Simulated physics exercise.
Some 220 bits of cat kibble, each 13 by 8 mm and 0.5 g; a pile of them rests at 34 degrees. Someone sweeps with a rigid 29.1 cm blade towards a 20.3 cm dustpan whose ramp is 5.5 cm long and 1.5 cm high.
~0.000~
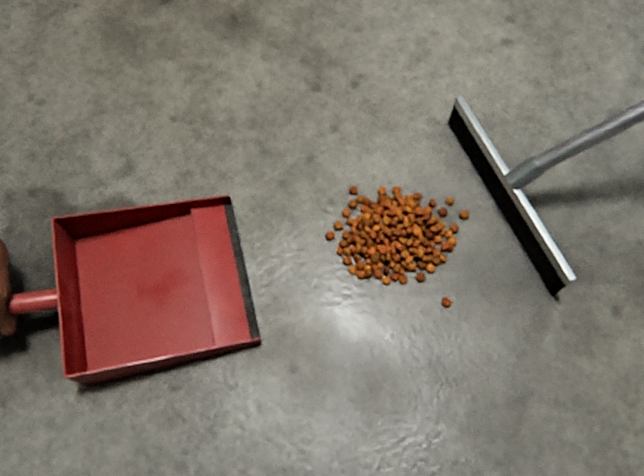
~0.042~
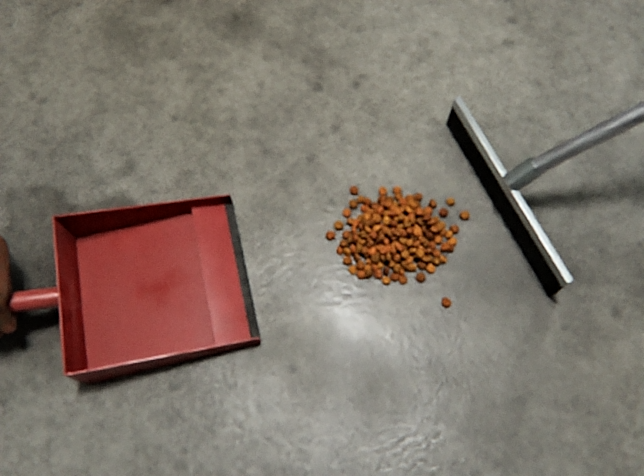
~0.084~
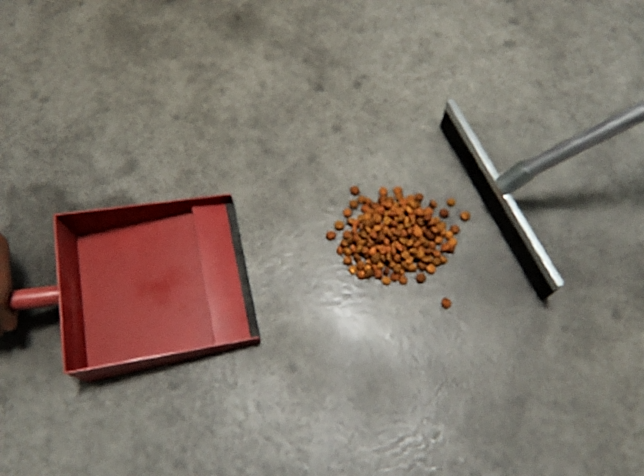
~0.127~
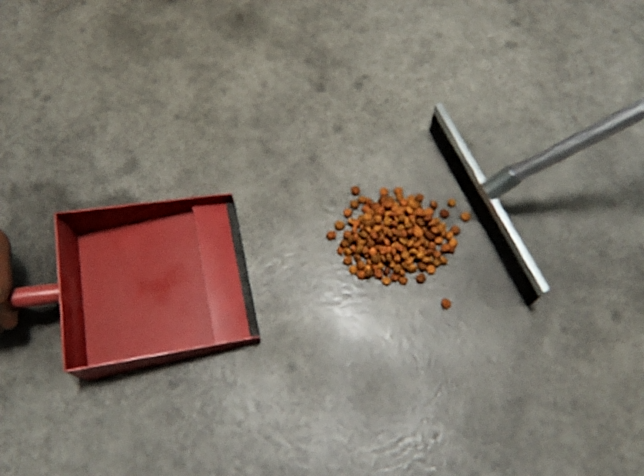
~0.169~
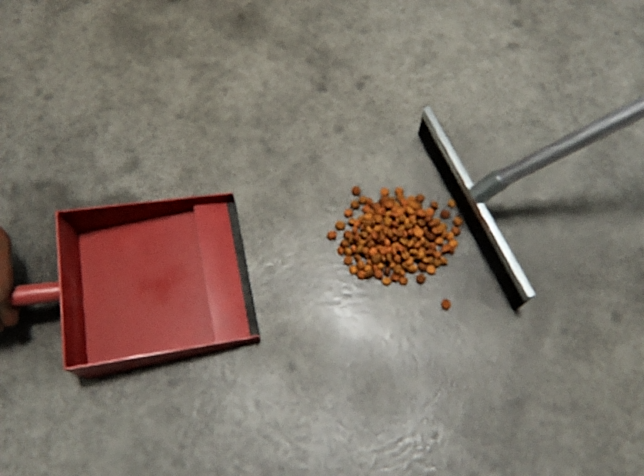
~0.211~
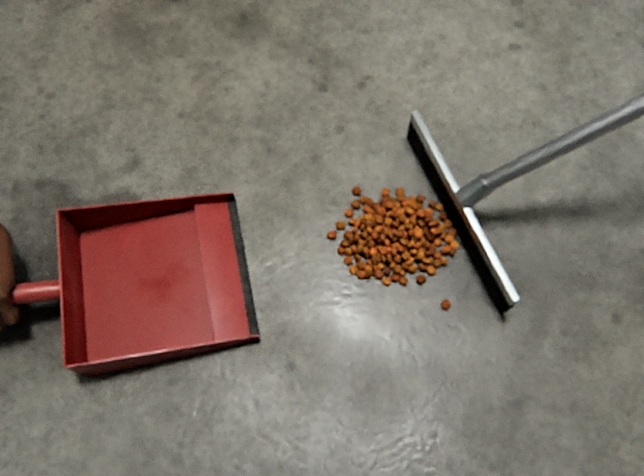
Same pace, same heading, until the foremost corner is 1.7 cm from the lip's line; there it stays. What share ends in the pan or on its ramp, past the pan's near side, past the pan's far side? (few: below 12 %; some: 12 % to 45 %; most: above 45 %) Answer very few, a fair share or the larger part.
In the pan or on its ramp: A fair share; past the pan's near side: Very few; past the pan's far side: Very few.
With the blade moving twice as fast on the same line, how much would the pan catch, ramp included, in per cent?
In that case some 45 per cent.
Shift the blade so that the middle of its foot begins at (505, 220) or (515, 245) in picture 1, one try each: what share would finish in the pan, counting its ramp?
Some 35 and 40 per cent.
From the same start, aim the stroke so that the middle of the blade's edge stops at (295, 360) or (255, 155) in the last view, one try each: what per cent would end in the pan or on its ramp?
About 25 and 0 per cent.
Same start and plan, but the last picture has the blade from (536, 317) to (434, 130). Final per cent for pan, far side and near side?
Pan 20, far 0, near 45.
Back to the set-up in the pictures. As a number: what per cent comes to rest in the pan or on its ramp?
About 30 per cent.
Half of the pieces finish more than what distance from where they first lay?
About 20 cm.
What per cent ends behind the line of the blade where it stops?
About 0 per cent.
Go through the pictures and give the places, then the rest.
In the first picture, blade from (568, 280) to (458, 103), moved 0.0 cm, 0 of the pieces shifted so far; middle of the pieces at (394, 236); pan at (150, 293).
In the second picture, blade from (565, 282) to (457, 104), moved 0.4 cm, 0 of the pieces shifted so far; middle of the pieces at (395, 236).
In the third picture, blade from (556, 286) to (450, 107), moved 1.6 cm, 0 of the pieces shifted so far; middle of the pieces at (395, 236).
In the fourth picture, blade from (542, 291) to (438, 111), moved 3.5 cm, 0 of the pieces shifted so far; middle of the pieces at (395, 236).
In the fifth picture, blade from (527, 296) to (426, 114), moved 5.4 cm, 1 of the pieces shifted so far; middle of the pieces at (396, 237).
In the sixth picture, blade from (513, 301) to (414, 118), moved 7.3 cm, 5 of the pieces shifted so far; middle of the pieces at (396, 237); pan at (151, 286). Its pace works out near 0.45 m/s, heading 3 degrees towards the viewer's side.
After 0.48 s, middle of the blade 17 cm from the lip; 0 % over the lip, far side 0 %, near side 5 %.
After 0.66 s, middle of the blade 9 cm from the lip; 0 % over the lip, far side 0 %, near side 5 %.
After 0.96 s, middle of the blade 4 cm from the lip; 30 % over the lip, far side 0 %, near side 5 %.
In the end, at 1.3 s, pan 30 %, near side 5 %, far side 0 %, in front of the lip or behind the blade 65 %.
